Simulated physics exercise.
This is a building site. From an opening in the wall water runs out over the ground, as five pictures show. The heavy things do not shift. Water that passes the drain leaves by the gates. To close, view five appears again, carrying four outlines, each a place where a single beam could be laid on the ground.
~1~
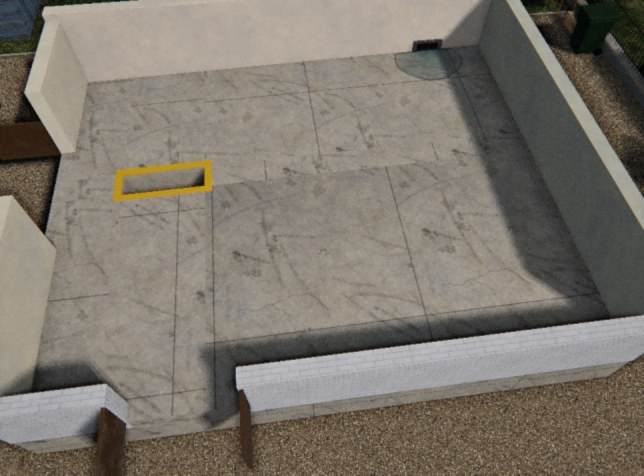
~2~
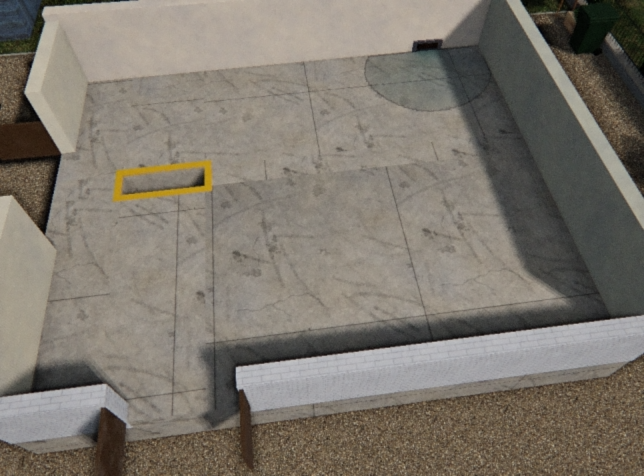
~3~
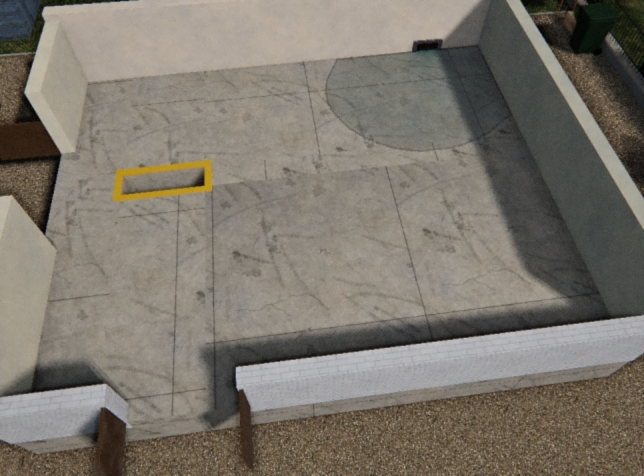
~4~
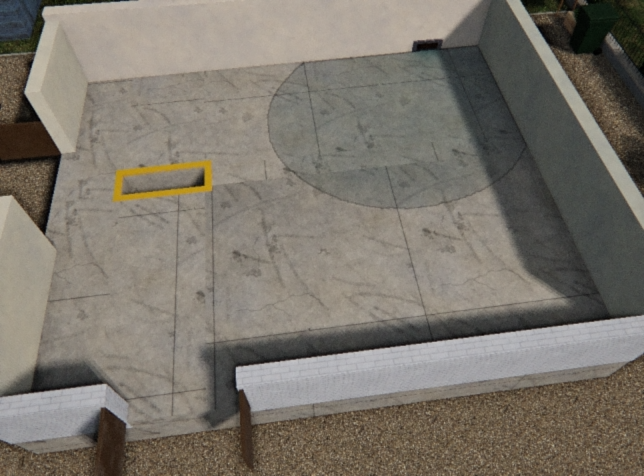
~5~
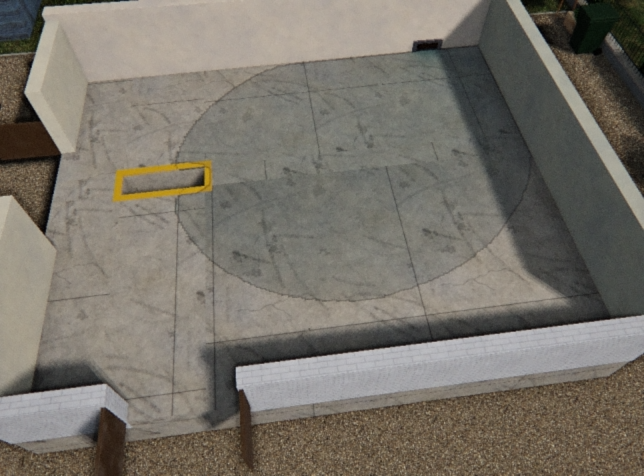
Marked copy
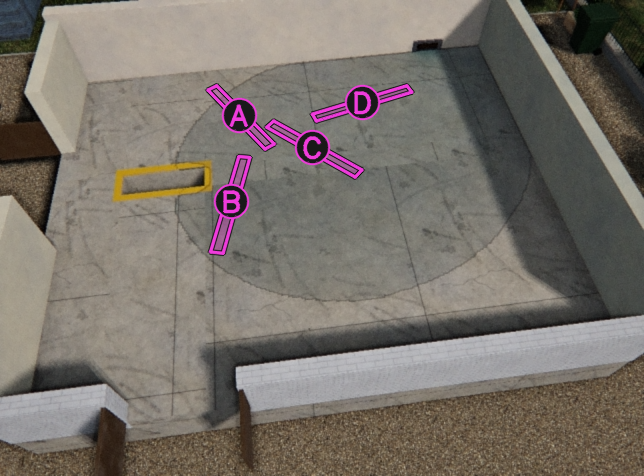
Water spreads from an outfall at the back wall across the bare ground of a walled building site, widening in a rounded sheet toward the left and front until its edge reaches the yellow drain pit and enters it.
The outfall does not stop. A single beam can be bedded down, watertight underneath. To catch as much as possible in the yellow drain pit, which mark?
The answer is place D.
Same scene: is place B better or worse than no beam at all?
Worse.
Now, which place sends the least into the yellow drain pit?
That would be A.
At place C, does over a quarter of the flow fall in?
No, it does not.
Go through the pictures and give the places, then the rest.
Outfall at (427, 46); yellow drain pit at (164, 181); open gate at (187, 396); open gate at (67, 198); water covers 2 % of the ground and shows as far out as (409, 72); yellow drain pit still dry.
Water covers 7 % of the ground and shows as far out as (450, 106); yellow drain pit still dry.
Water covers 15 % of the ground and shows as far out as (422, 148); yellow drain pit still dry.
Water covers 28 % of the ground and shows as far out as (342, 194); yellow drain pit still dry.
Water covers 49 % of the ground and shows as far out as (229, 264); yellow drain pit taking water.
On the marked copy, A from (212, 87) to (269, 146); B from (216, 252) to (244, 157); C from (270, 124) to (358, 173); D from (314, 117) to (409, 88).
With A, about 10 % of the stream runs into the yellow drain pit, about 89 % out by the gates.
With B, about 14 % of the stream runs into the yellow drain pit, about 82 % out by the gates.
With C, about 13 % of the stream runs into the yellow drain pit, about 82 % out by the gates.
With D, about 21 % of the stream runs into the yellow drain pit, about 77 % out by the gates.
